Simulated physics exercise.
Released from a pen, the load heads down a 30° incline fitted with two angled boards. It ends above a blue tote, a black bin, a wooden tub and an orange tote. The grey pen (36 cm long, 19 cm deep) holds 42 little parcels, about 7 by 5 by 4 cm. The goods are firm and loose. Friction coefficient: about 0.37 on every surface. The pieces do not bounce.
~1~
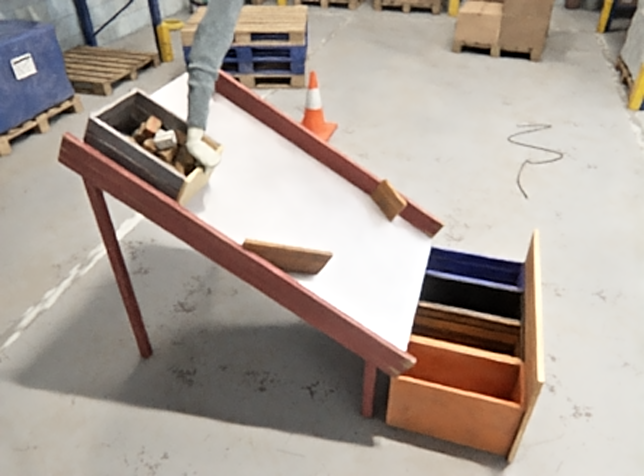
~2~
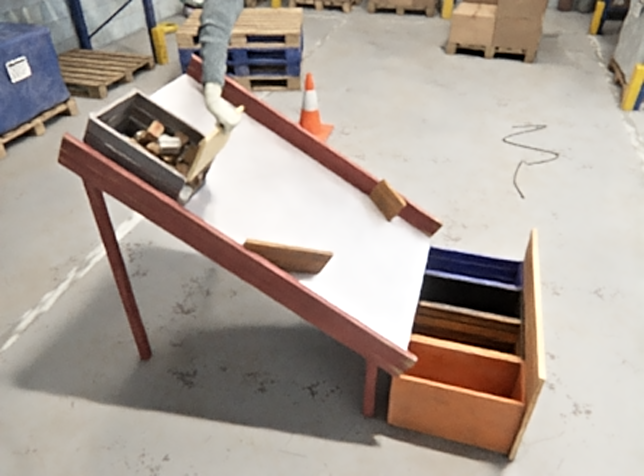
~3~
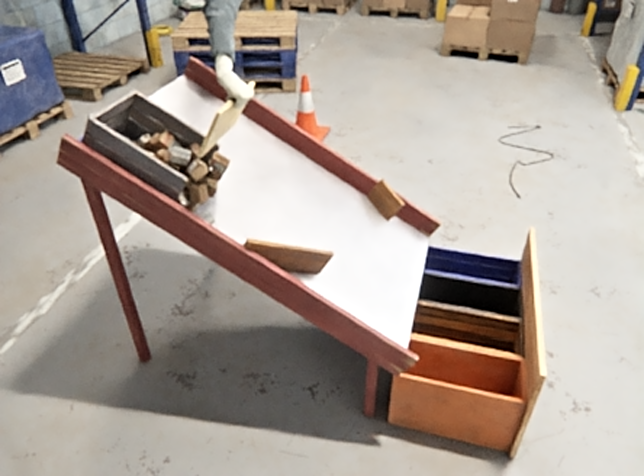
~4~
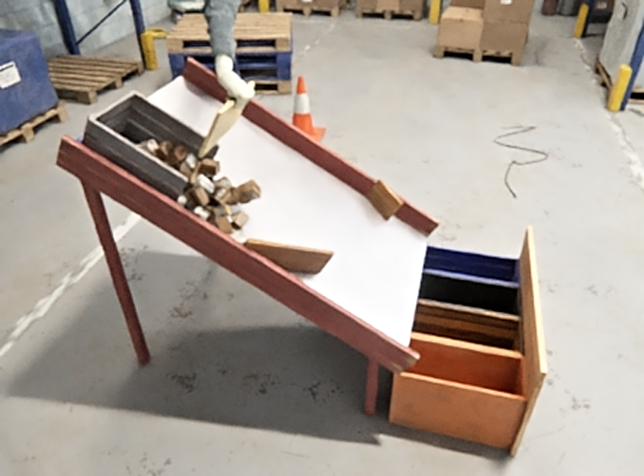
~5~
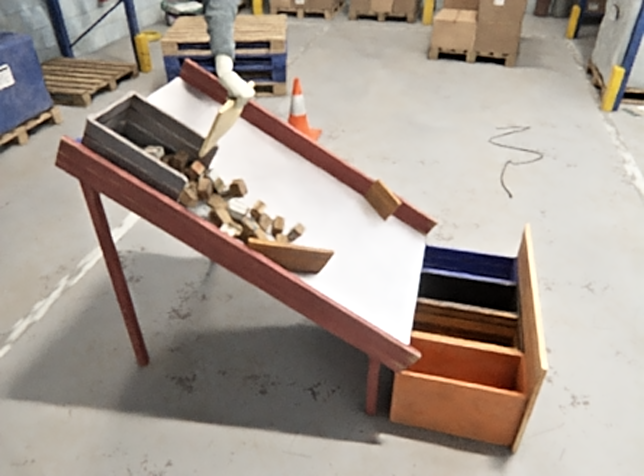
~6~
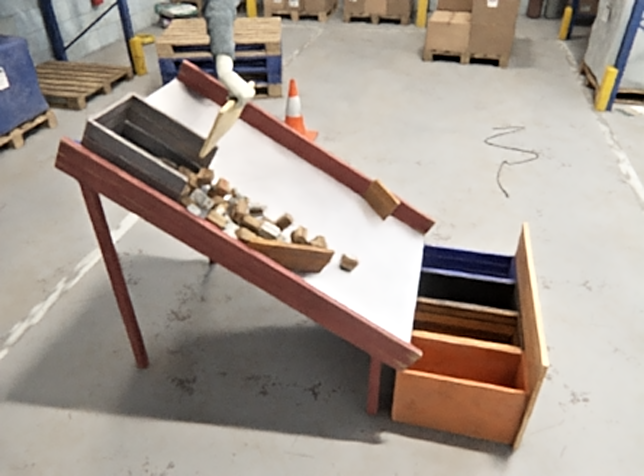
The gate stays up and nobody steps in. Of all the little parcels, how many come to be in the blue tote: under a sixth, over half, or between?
Expect under a sixth of the load in the blue tote.
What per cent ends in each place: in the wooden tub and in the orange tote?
About 70 and 0 per cent.
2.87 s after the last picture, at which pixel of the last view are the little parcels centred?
Around (477, 363).
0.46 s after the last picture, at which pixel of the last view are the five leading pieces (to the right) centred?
Near (478, 334).
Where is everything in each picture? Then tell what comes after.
In the first picture (we follow the rim corner now nearest the camera), grey pen at (93, 118); blue tote at (522, 289); nothing out yet.
Grey pen at (93, 119), in the second picture.
Grey pen at (93, 119); 8 out, the lowest parcel at (204, 220), in the third picture.
Grey pen at (93, 120); 16 out, the lowest parcel at (236, 241), in the fourth picture.
Grey pen at (92, 120); 26 out, in the fifth picture.
Grey pen at (92, 121); blue tote at (515, 281); 33 out, the lowest parcel at (349, 261), in the sixth picture.
Then, 0.46 s after the last picture, 3 in the black bin, 4 in the wooden tub, 34 on the slope and 1 in the air.
Then, 1.03 s after the last picture, 11 in the black bin, 17 in the wooden tub, 1 in the orange tote, 10 on the slope and 3 in the air.
Then, 1.84 s after the last picture, 12 in the black bin, 27 in the wooden tub, 1 in the orange tote and 2 on the slope.
When it is over (2.87 s after the last picture), 12 in the black bin, 29 in the wooden tub and 1 in the orange tote. Asked share, 0 of 42, 0 per cent.
